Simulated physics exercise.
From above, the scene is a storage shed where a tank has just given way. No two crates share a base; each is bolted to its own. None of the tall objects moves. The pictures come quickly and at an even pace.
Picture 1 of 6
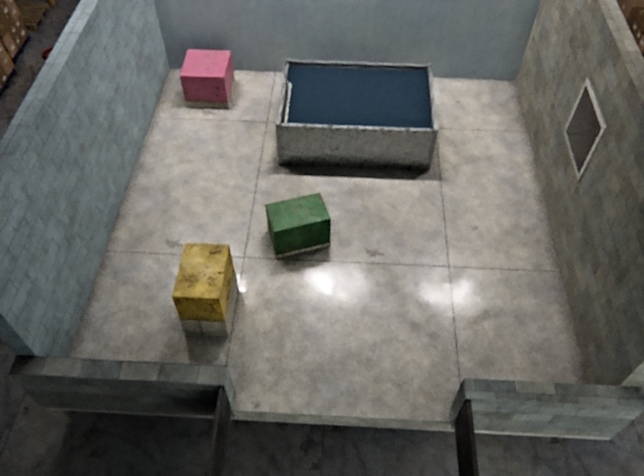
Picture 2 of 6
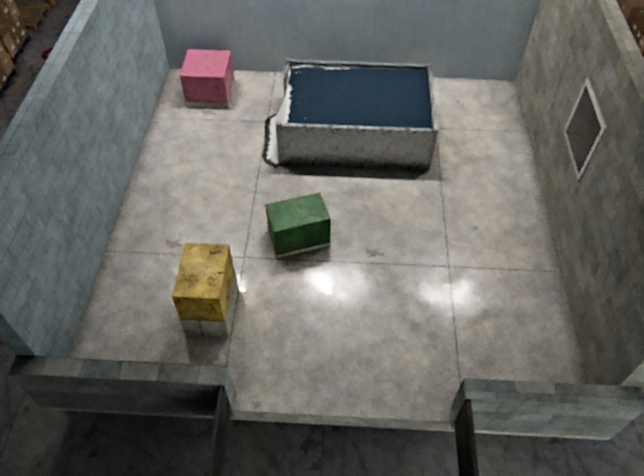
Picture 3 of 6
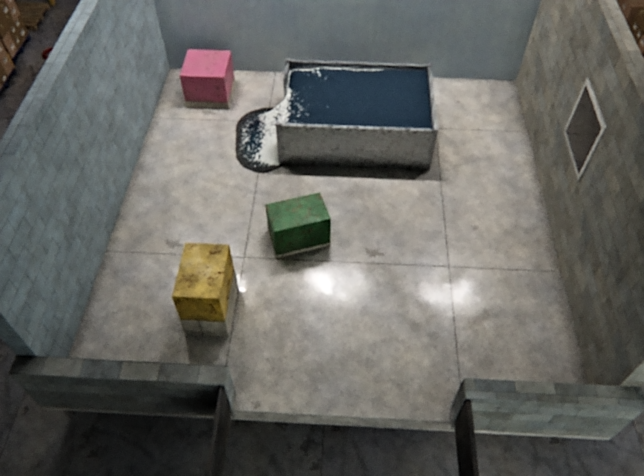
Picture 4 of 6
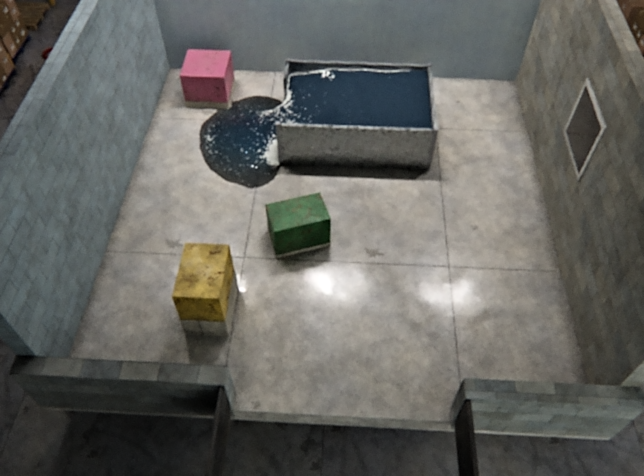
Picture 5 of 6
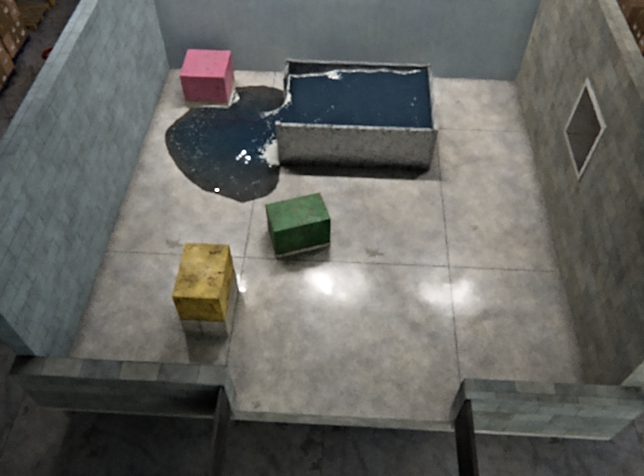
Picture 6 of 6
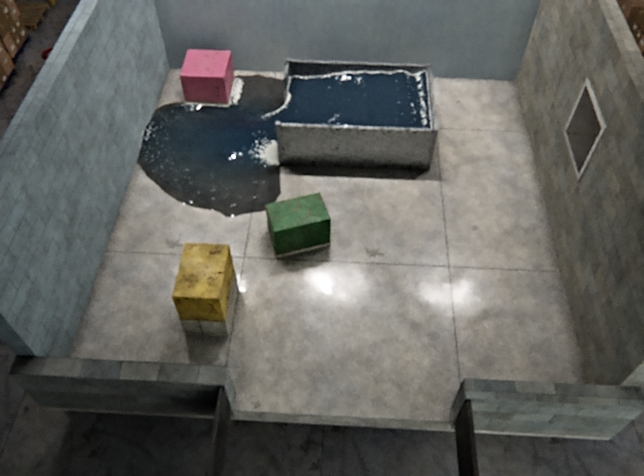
A tank lets dark water out its left side, and it spreads across the floor.
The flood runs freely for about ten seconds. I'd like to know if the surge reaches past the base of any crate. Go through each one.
Here is how it goes: The green crate is reached; the yellow crate is not reached; the pink crate is reached.
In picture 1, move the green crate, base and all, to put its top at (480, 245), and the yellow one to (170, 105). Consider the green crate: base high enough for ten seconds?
Within ten seconds the green crate is overtopped.
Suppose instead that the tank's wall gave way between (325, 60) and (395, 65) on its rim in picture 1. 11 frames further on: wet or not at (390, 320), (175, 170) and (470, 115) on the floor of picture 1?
Read off point by point, the answer is not soaked, soaking, soaking.
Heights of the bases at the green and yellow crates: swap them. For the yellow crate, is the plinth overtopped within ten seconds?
Well, the yellow one is inundated then.
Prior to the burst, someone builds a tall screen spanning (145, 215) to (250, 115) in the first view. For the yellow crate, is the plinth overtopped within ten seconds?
As I see it, the yellow crate one is left untouched.
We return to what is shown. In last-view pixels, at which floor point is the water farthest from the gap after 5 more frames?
Close to (105, 256).
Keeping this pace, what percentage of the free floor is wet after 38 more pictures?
My estimate is close to 80 per cent.
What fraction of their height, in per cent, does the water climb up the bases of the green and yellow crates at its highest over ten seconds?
About 200 percent and about 60 percent.
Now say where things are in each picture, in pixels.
The first picture shows still water in the tank at (357, 97).
In the second picture, water pours out at (285, 125) and has run to (277, 164).
In the third picture, water pours out at (285, 128) and has run to (242, 122).
In the fourth picture, water pours out at (285, 129) and has run to (208, 125).
In the fifth picture, the front is at (173, 129), out from the gap at (285, 130).
In the sixth picture, water pours out at (285, 130) and has run to (140, 156).
A moment on, water covers 20 % of the floor; the green crate water round its plinth, the yellow crate not reached, the pink crate water round its plinth.
Next, water covers 30 % of the floor; the green crate water round its plinth, the yellow crate water round its plinth, the pink crate water round its plinth.
Then, water covers 40 % of the floor; the green crate water round its plinth, the yellow crate water round its plinth, the pink crate water round its plinth.
Later, water covers 80 % of the floor; the green crate water round its plinth, the yellow crate water round its plinth, the pink crate water round its plinth.
In the end, water covers 100 % of the floor; the green crate was topped, the yellow crate stayed above the water, the pink crate was topped.
